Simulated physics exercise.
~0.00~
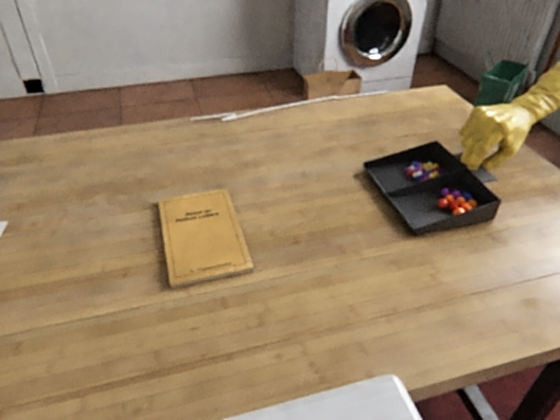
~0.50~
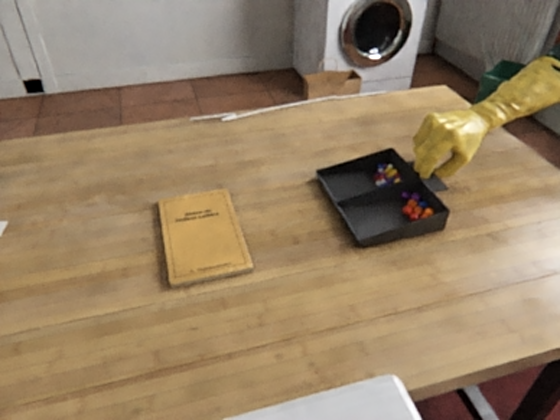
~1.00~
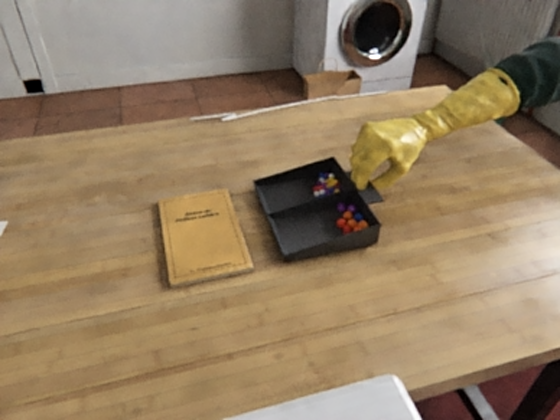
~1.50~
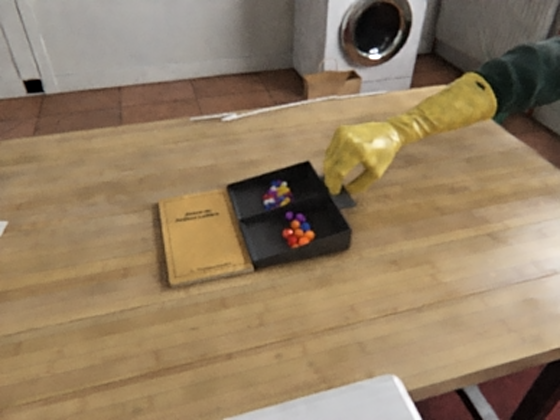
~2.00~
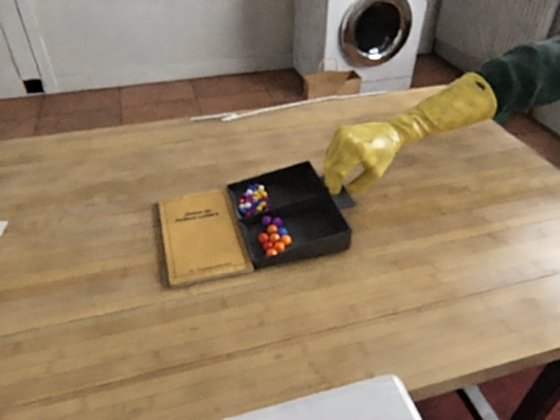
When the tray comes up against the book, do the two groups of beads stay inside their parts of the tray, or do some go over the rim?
Both groups stay inside. The beads shift left towards the leading rim, but each group remains in its own part of the tray.
